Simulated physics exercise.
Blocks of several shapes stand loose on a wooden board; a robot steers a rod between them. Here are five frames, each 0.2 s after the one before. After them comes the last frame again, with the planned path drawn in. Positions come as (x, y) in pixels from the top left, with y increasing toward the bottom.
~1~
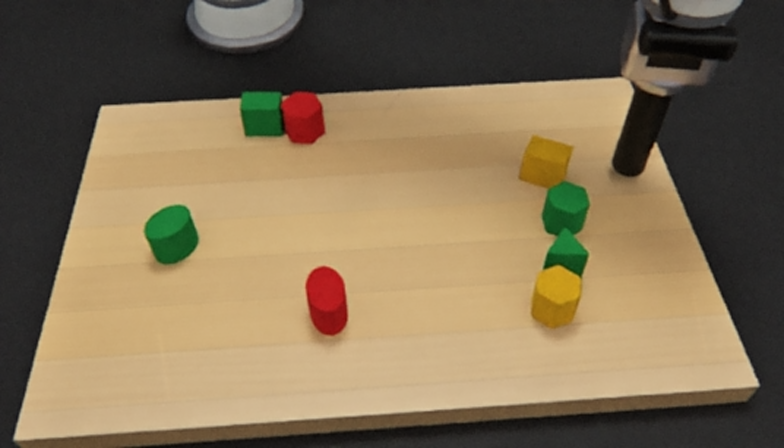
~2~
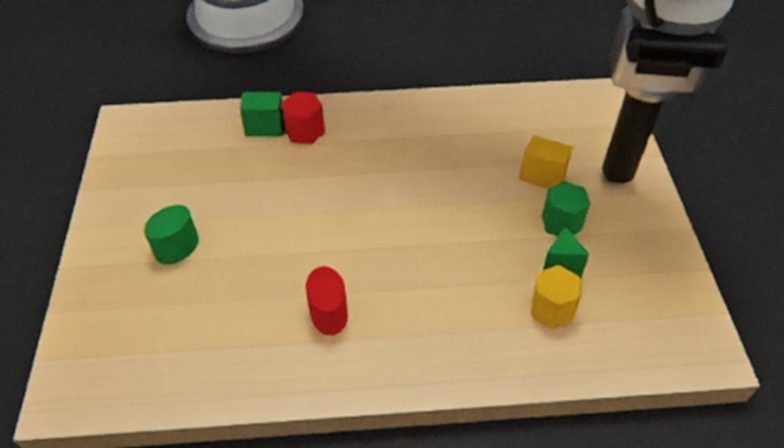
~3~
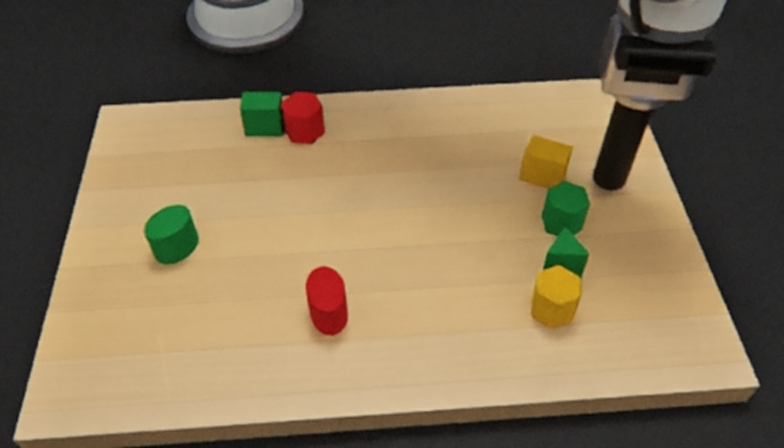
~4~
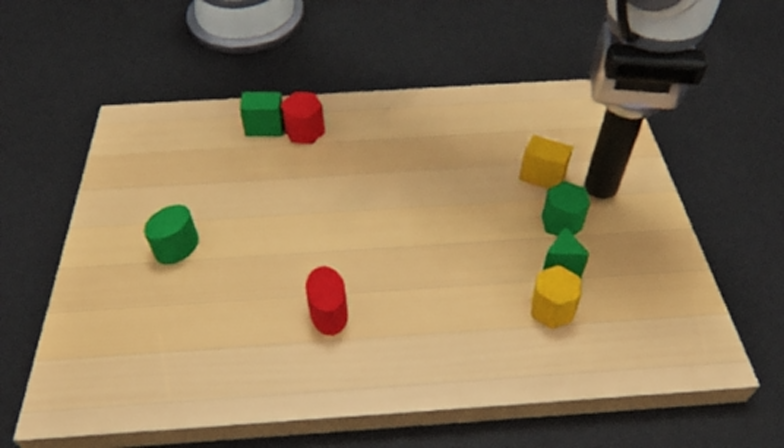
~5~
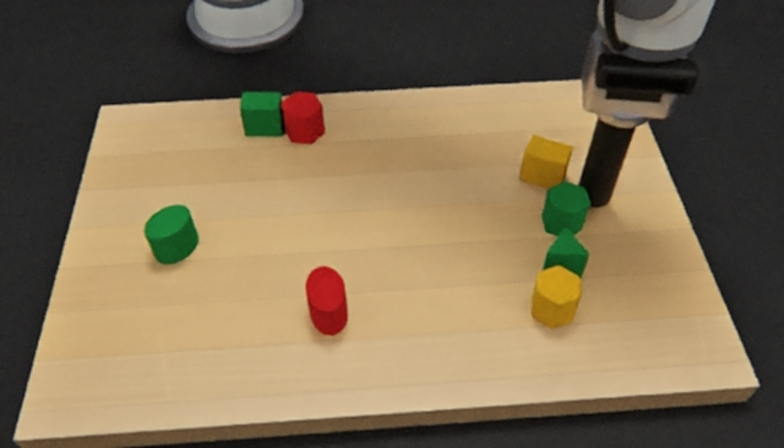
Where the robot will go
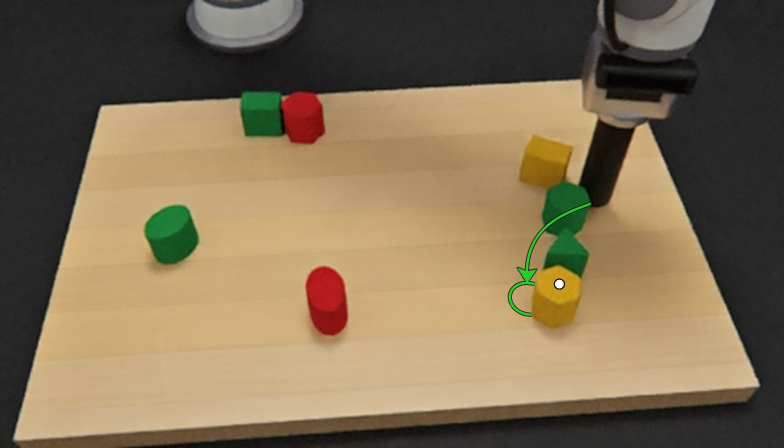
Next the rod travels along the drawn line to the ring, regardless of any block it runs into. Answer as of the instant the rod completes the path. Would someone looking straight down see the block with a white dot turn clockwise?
No, I don't think so.
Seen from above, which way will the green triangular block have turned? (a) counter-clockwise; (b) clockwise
My pick is a.
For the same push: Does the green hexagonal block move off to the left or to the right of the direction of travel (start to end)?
To the right.
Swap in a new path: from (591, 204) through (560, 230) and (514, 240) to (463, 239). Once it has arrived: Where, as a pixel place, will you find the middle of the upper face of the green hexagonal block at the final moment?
Most likely (450, 241).
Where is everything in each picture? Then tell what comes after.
In the first picture, lower end of the rod (628, 165), tops of blocks, yellow rectangle (549, 149), yellow hexagonal block (559, 284), green triangular block (568, 244), green hexagonal block (569, 196).
In the second picture, rod (618, 172), blocks as before.
In the third picture, rod (609, 179), blocks as before.
In the fourth picture, rod (601, 187), blocks as before.
In the fifth picture, rod (594, 195), yellow rectangle (549, 149), yellow hexagonal block (559, 284), green triangular block (568, 244), green hexagonal block (569, 196).
The drawn path runs from (591, 204) over (552, 222) and (529, 255) to (529, 299); the dot is on the yellow hexagonal block.
What follows on the original path. One third of the way, rod (553, 214); green hexagonal block (535, 220), turned 20° anticlockwise.
Two thirds of the way, rod (531, 248); green hexagonal block (509, 255), turned 15° anticlockwise.
At the end, rod (531, 291); yellow rectangle not moved; yellow hexagonal block (569, 298), turned 25° anticlockwise; green triangular block (569, 247), turned 20° anticlockwise; green hexagonal block (495, 279), turned 50° clockwise.
